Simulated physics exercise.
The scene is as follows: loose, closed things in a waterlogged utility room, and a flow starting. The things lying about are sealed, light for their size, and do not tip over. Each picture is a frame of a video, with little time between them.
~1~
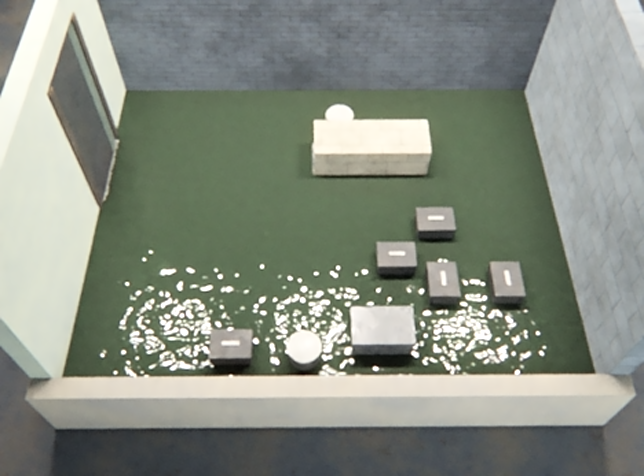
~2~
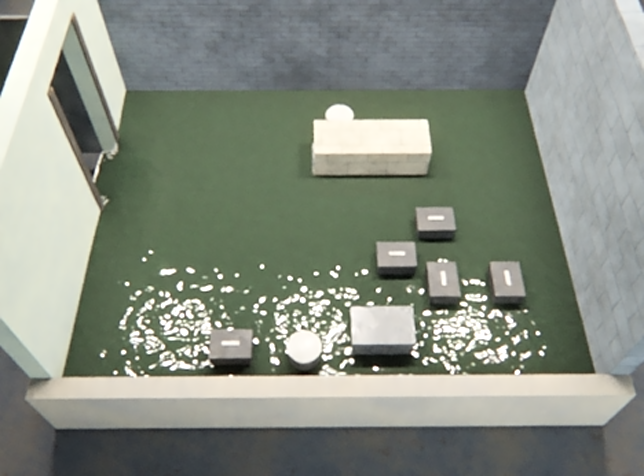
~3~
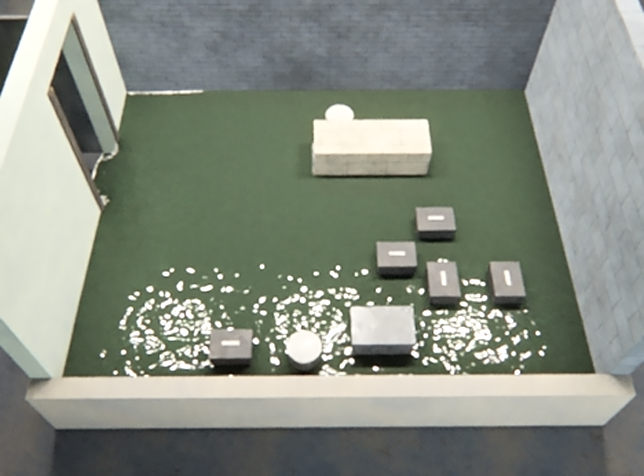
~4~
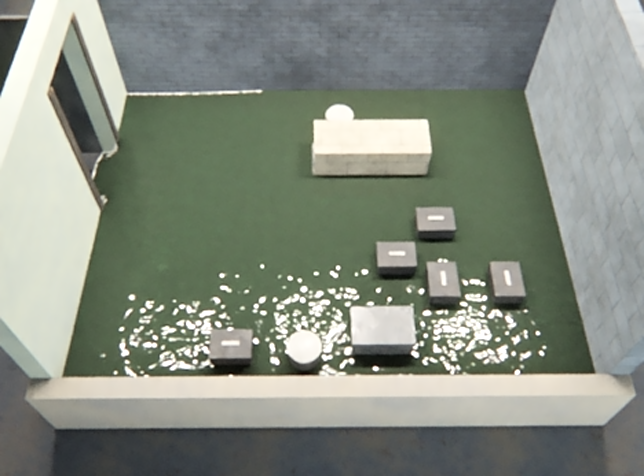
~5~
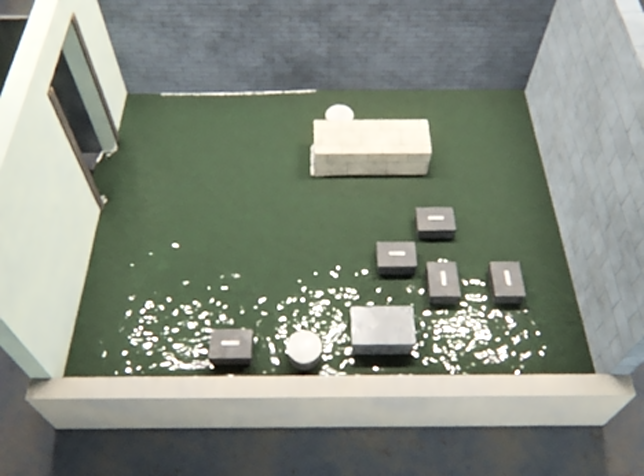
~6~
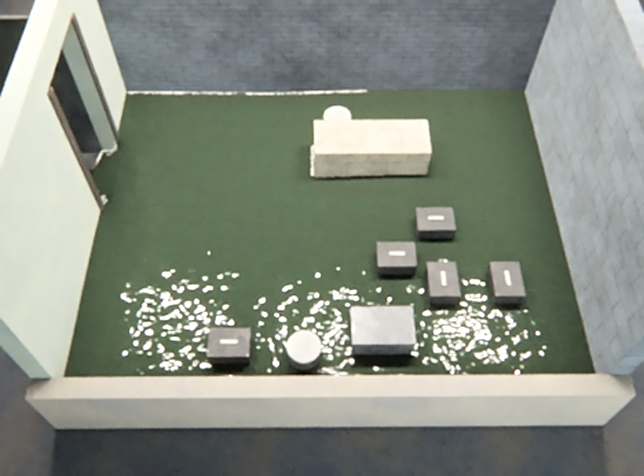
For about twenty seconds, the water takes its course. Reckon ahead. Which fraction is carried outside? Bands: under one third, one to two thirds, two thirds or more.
Under one third.
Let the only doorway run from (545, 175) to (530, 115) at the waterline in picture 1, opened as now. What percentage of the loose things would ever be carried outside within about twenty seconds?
60 %.
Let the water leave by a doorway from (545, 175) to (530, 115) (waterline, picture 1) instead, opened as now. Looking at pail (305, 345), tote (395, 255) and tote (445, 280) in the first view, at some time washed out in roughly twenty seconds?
Remains, escapes, escapes.
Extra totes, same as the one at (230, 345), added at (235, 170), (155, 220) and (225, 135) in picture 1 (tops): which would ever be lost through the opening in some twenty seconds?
In sequence: Exits, exits, exits.
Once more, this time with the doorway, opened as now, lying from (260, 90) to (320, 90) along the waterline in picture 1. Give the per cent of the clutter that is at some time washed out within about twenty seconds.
Near 10 percent.
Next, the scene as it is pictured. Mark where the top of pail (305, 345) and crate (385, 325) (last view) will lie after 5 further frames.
(277, 343) and (358, 324).
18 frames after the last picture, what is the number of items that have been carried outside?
0.
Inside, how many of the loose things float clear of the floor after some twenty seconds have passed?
The total here is 7.
A moment on, 0 of 8 are out; 8 afloat.
Next, 0 of 8 are out; 8 afloat.
Later, 0 of 8 are out; 8 afloat.
In the end, 1 of 8 are out; 7 afloat.
